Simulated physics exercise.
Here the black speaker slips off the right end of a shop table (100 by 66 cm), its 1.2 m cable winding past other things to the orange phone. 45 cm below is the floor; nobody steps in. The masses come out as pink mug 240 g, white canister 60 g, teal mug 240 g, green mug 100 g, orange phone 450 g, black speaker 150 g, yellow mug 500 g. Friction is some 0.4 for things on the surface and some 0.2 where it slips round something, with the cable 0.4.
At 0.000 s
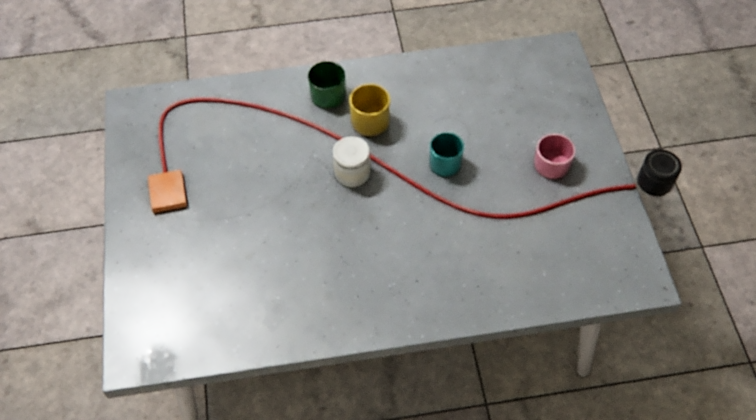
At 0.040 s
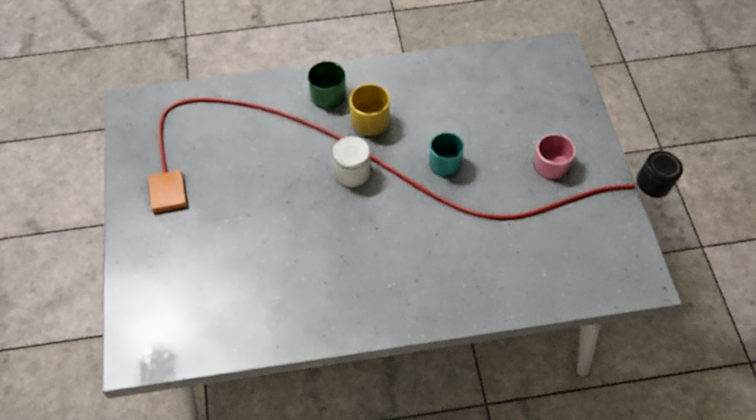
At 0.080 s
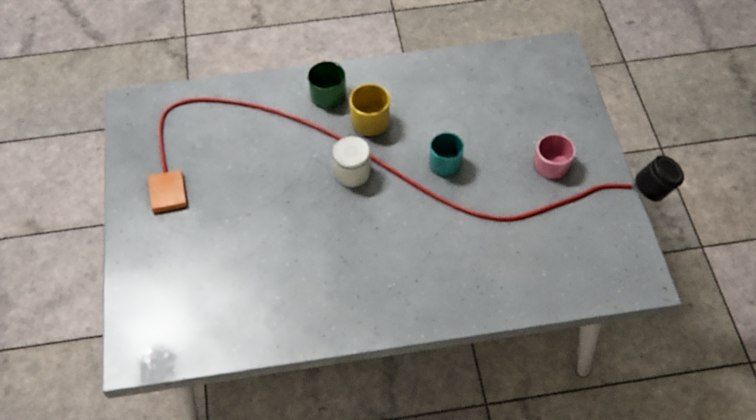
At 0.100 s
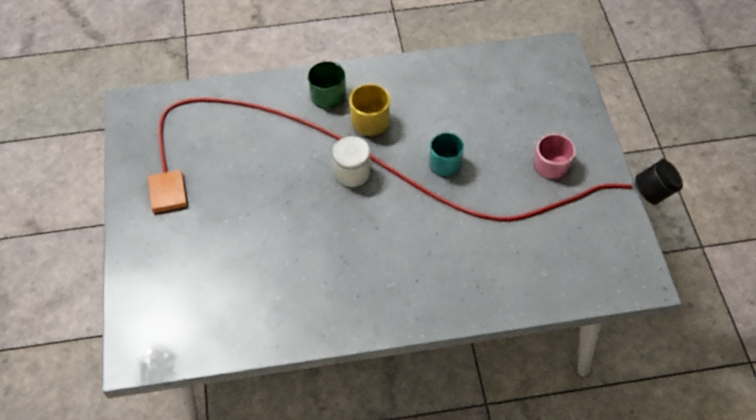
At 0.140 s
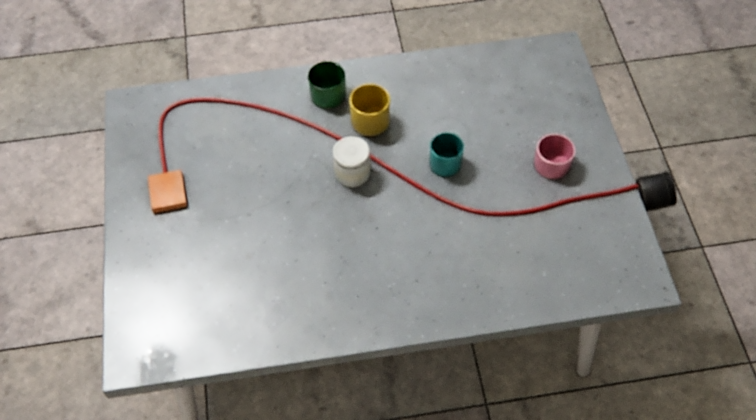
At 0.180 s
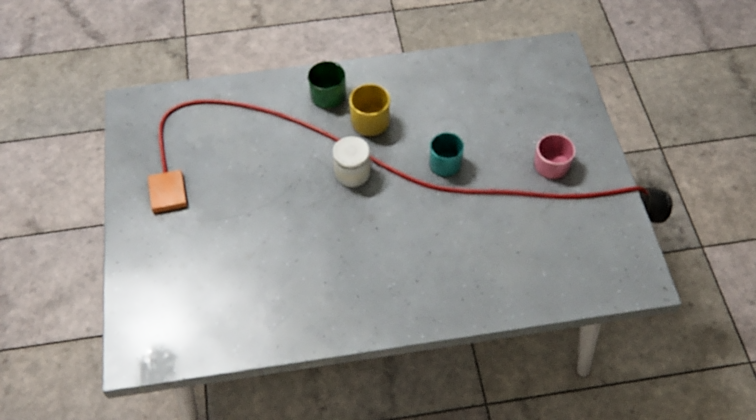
In the video, a red cable snakes across a gray table past several cups and a white canister; at the right edge, a black cylindrical object tilts and shifts downward over the side, and the cable's right-hand curve straightens.
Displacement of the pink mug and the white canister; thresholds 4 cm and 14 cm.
Outcome: The pink mug will be displaced only a little; the white canister will be displaced moderately.
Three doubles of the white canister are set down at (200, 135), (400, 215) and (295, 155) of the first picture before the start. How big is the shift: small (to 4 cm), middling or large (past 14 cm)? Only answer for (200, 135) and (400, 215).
First one: A big shift; second one: A slight shift.
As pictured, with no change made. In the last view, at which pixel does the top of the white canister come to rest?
Resting point is at approximately (350, 183).
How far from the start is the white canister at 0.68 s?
I'd put the white canister at some 8 cm.
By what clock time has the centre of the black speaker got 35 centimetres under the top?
It happens at 0.60 seconds on the clock.
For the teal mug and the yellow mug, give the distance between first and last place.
For the teal mug it's 0 cm, while the yellow mug comes to 0 cm.
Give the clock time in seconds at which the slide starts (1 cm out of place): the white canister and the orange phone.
Approx. times - white canister: 0.38 s, orange phone: 0.42 s.
After 0.4 s, the cable's tail end at (179, 174); white canister 4 cm off its start, black speaker over the edge, orange phone 1 cm off its start.
After 0.7 s, the cable's tail end at (186, 175); white canister 7 cm off its start, black speaker over the edge, orange phone 2 cm off its start.
After 0.9 s, the cable's tail end at (189, 175); white canister 7 cm off its start at (350, 183), black speaker over the edge, orange phone 2 cm off its start at (178, 189).
After 1.2 s, the cable's tail end at (189, 175); white canister 7 cm off its start, black speaker over the edge, orange phone 2 cm off its start.
After 2.4 s, the cable's tail end at (189, 175); white canister 7 cm off its start at (350, 183), pink mug 0 cm off its start at (556, 149), black speaker over the edge, orange phone 2 cm off its start at (178, 189).
